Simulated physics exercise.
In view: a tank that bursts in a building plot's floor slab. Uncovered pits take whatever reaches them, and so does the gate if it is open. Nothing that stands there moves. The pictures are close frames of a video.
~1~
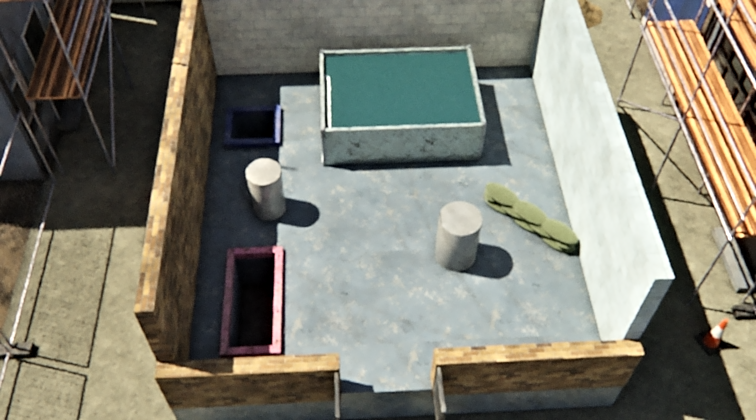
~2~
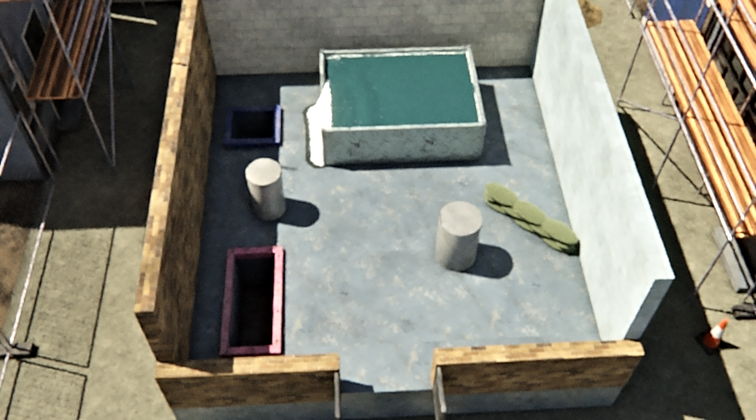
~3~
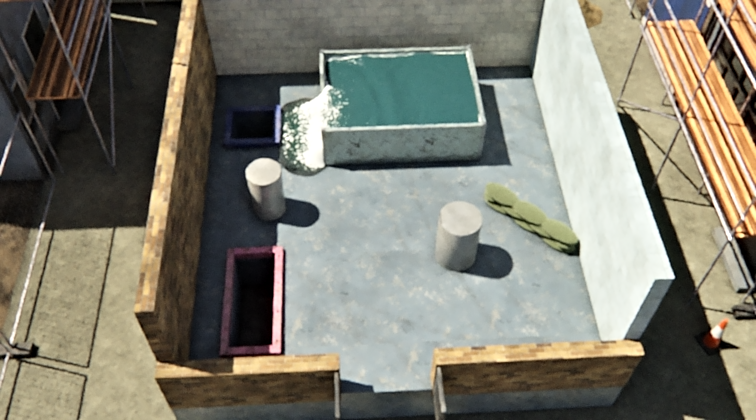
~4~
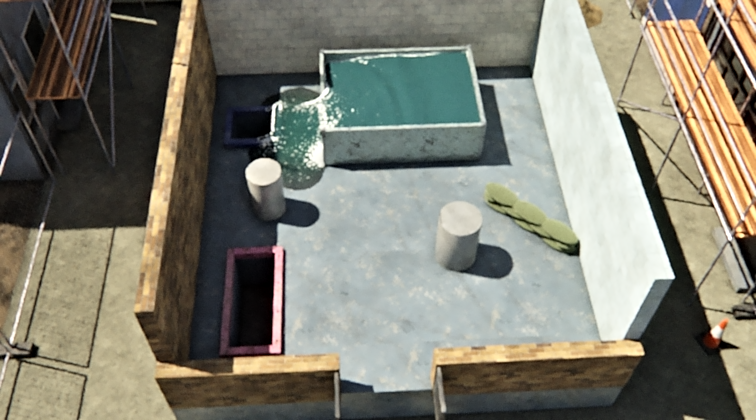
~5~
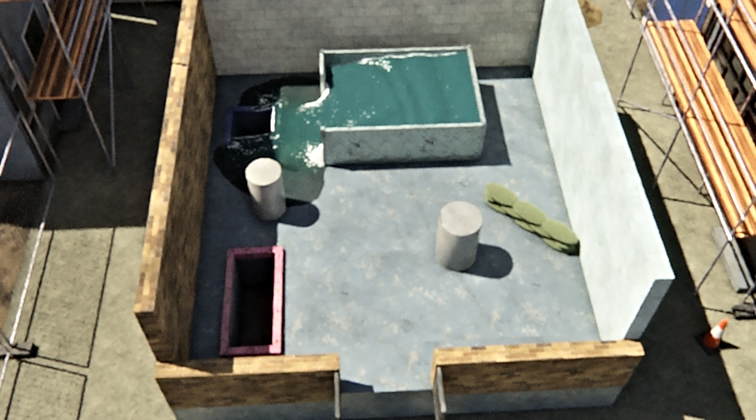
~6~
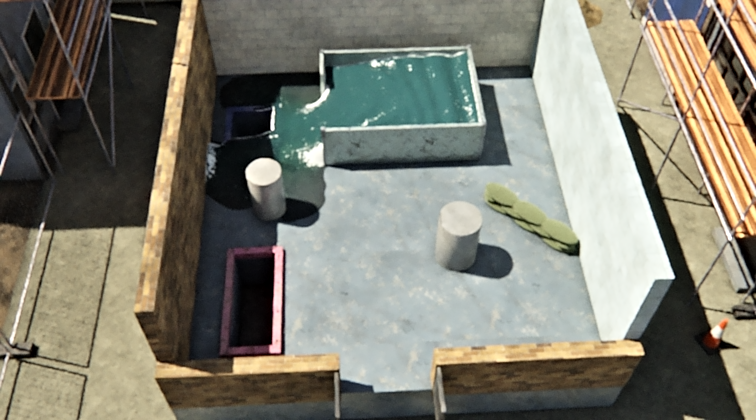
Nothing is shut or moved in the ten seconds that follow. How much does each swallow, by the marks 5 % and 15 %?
The gate takes less than 5 %; the blue pit takes more than 15 %; the pink pit takes from 5 to 15 %.
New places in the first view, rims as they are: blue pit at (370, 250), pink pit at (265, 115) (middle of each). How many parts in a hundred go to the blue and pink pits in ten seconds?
In per cent: Blue 0, pink 40.
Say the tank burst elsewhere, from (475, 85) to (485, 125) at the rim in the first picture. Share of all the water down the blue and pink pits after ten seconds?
Parts in a hundred: Blue 2, pink 2.
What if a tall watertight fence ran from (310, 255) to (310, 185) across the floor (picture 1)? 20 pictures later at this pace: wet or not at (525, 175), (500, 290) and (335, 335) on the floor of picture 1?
One after the other: Dry, no water, flooded.
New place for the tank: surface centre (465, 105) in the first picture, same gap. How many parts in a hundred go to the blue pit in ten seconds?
In per cent: Blue 15.
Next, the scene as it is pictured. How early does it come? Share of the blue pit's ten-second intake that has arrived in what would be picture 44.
Some 95 per cent.
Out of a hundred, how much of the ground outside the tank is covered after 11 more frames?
I make it 30 per cent.
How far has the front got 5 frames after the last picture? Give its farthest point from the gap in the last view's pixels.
At about (197, 288).
A moment on, water covers 20 % of the floor; the gate 0 %, the blue pit 7 %, the pink pit 0 %.
Next, water covers 30 % of the floor; the gate 0 %, the blue pit 14 %, the pink pit 1 %.
Then, water covers 45 % of the floor; the gate 0 %, the blue pit 20 %, the pink pit 4 %.
Later, water covers 75 % of the floor; the gate 1 %, the blue pit 25 %, the pink pit 7 %.
In the end, water covers 90 % of the floor; the gate 2 %, the blue pit 27 %, the pink pit 8 %.
